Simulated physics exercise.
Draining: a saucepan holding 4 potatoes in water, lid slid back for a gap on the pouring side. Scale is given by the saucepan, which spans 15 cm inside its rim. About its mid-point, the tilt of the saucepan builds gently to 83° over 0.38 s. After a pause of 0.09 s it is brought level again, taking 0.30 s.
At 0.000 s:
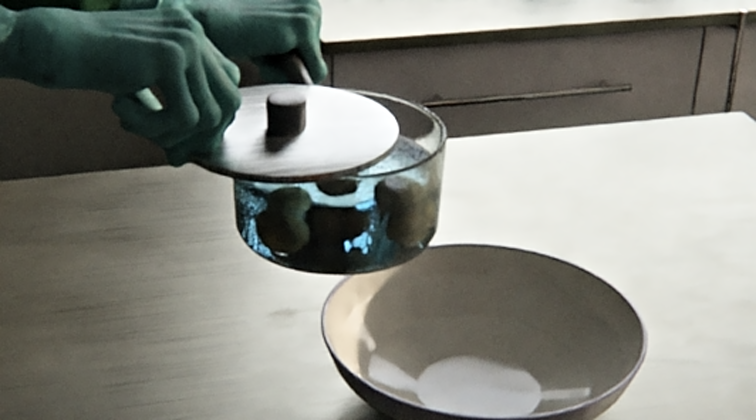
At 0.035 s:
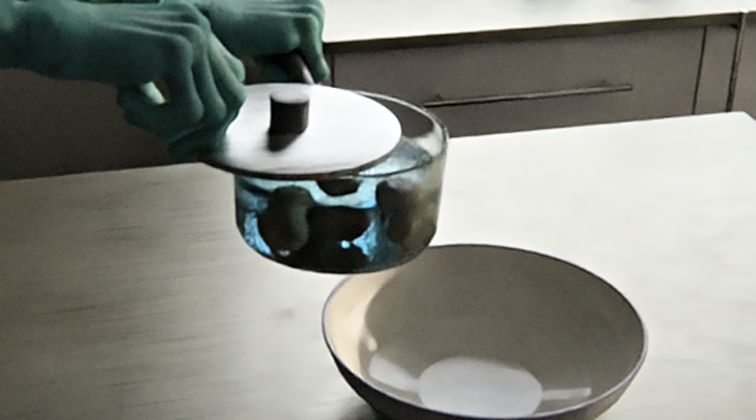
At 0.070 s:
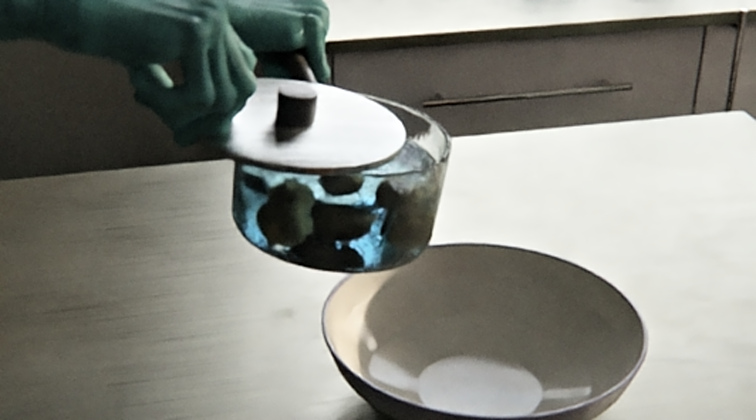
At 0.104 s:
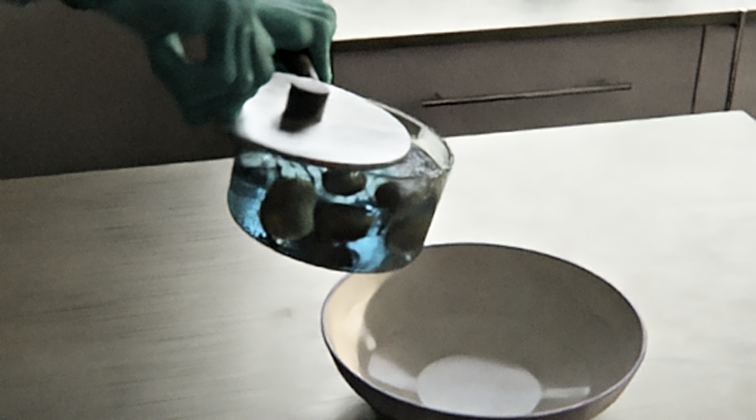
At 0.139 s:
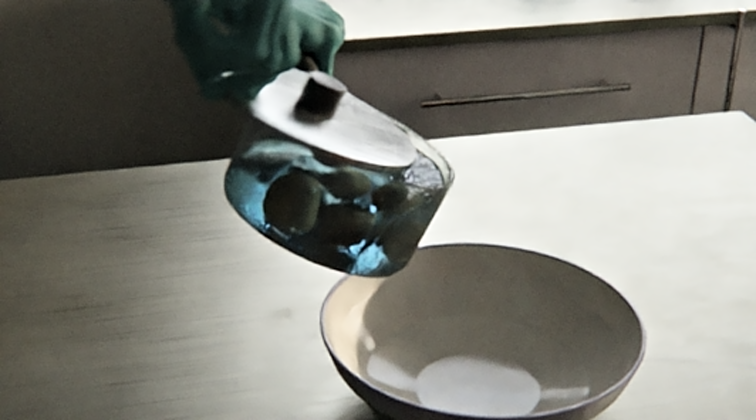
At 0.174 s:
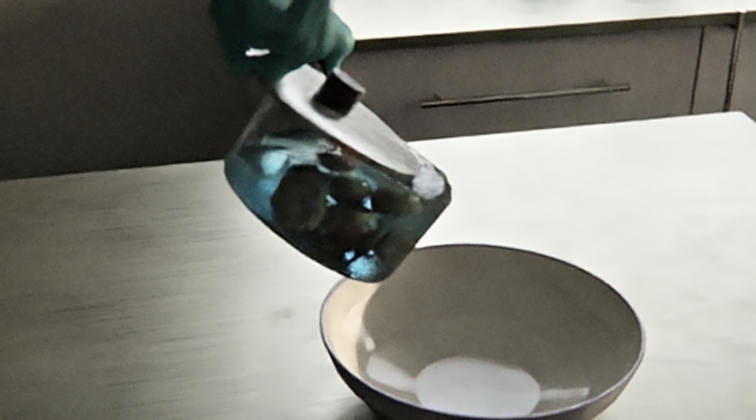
Green-gloved or green-tinted hands hold a clear glass saucepan with a pale, dark-knobbed lid above a light kitchen table, seen from slightly above by a still camera. Dark, rounded potatoes sit in bluish water inside it, with a wide beige bowl at lower right and grey drawers behind. The hands gradually tilt the saucepan steeply rightward, the lid slanting along with it.
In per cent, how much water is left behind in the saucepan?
26 %.
Then, 0.33 s in, the tilt is 79° and 64 per cent of the water is still in the saucepan.
Then, 0.44 s in, the tilt is 83° and 38 per cent of the water is still in the saucepan.
Then, 0.55 s in, the tilt is 68° and 27 per cent of the water is still in the saucepan.
Then, 0.68 s in, the tilt is 17° and 26 per cent of the water is still in the saucepan.
Finally, 26 per cent of the water is still in the saucepan.
